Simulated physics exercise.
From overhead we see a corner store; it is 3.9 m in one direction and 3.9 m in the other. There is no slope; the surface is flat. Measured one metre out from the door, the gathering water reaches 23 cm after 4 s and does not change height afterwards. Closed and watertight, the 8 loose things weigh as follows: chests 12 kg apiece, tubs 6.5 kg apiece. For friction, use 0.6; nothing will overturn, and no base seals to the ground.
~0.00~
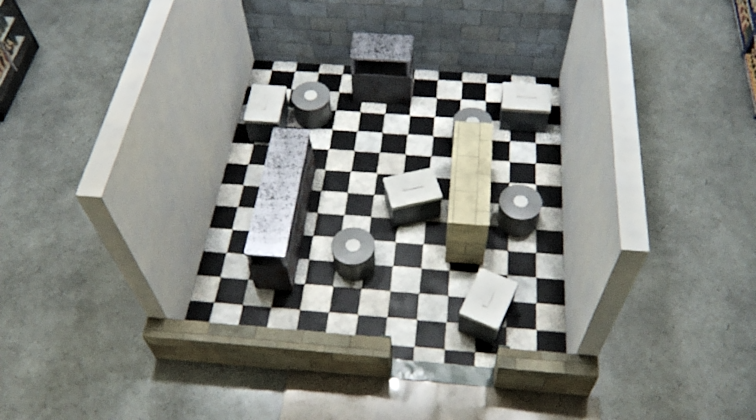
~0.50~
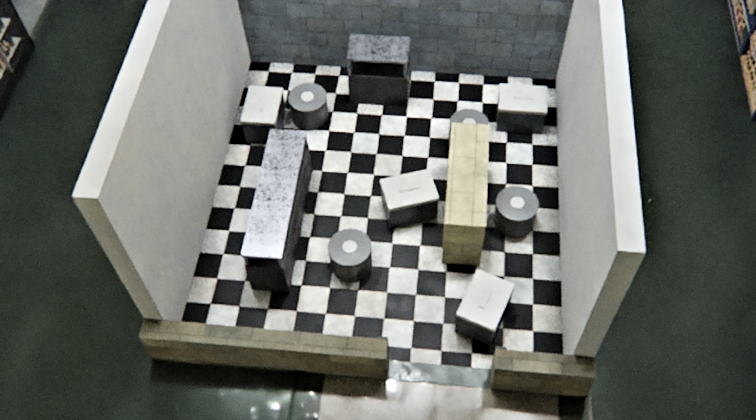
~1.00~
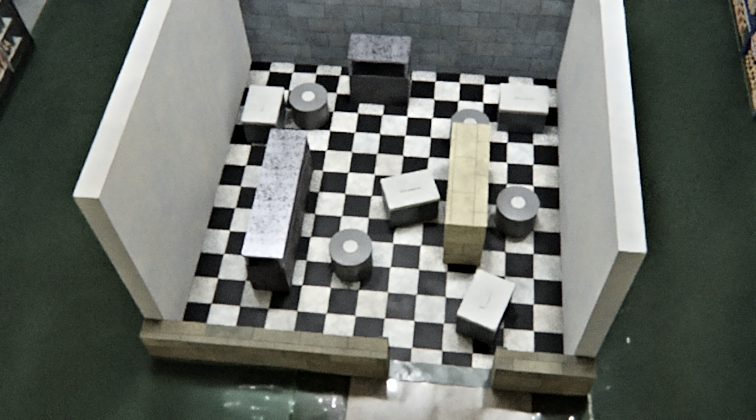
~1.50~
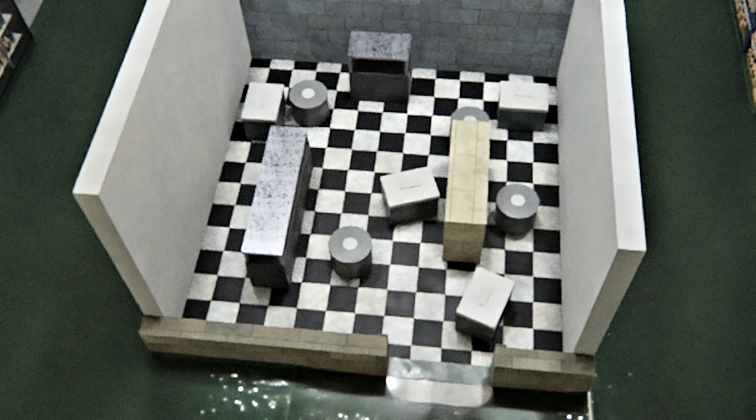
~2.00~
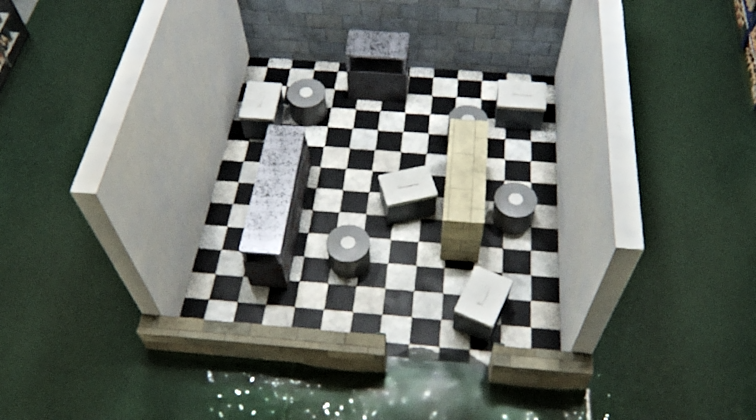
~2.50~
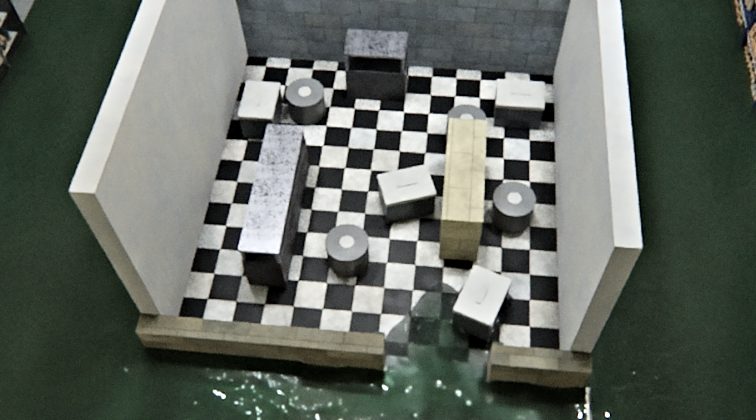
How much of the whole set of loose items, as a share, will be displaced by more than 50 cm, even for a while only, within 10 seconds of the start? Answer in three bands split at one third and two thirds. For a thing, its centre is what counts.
Two thirds or more.
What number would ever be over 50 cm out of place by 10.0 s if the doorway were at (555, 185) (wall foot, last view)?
Result: 5 of them.
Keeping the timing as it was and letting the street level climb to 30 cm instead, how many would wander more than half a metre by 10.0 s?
I count 8 of them in that case.
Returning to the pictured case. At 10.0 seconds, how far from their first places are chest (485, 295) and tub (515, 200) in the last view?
First 250 cm, then 140 cm.
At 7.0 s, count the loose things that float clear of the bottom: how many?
4.
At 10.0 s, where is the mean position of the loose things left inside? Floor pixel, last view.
Mean position: Approximately (373, 127).
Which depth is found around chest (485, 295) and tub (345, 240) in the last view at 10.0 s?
I'd put it at 11 cm and 13 cm respectively.
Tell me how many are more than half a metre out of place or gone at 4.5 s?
Count then: 1.
After 3.5 s 0 of 8 are over 50 cm from their spots; 0 afloat.
After 4.5 s 1 of 8 are over 50 cm from their spots; 0 afloat.
After 7.0 s 5 of 8 are over 50 cm from their spots; 4 afloat.
After 10.0 s 8 of 8 are over 50 cm from their spots, and 8 have been at some point; 7 afloat.
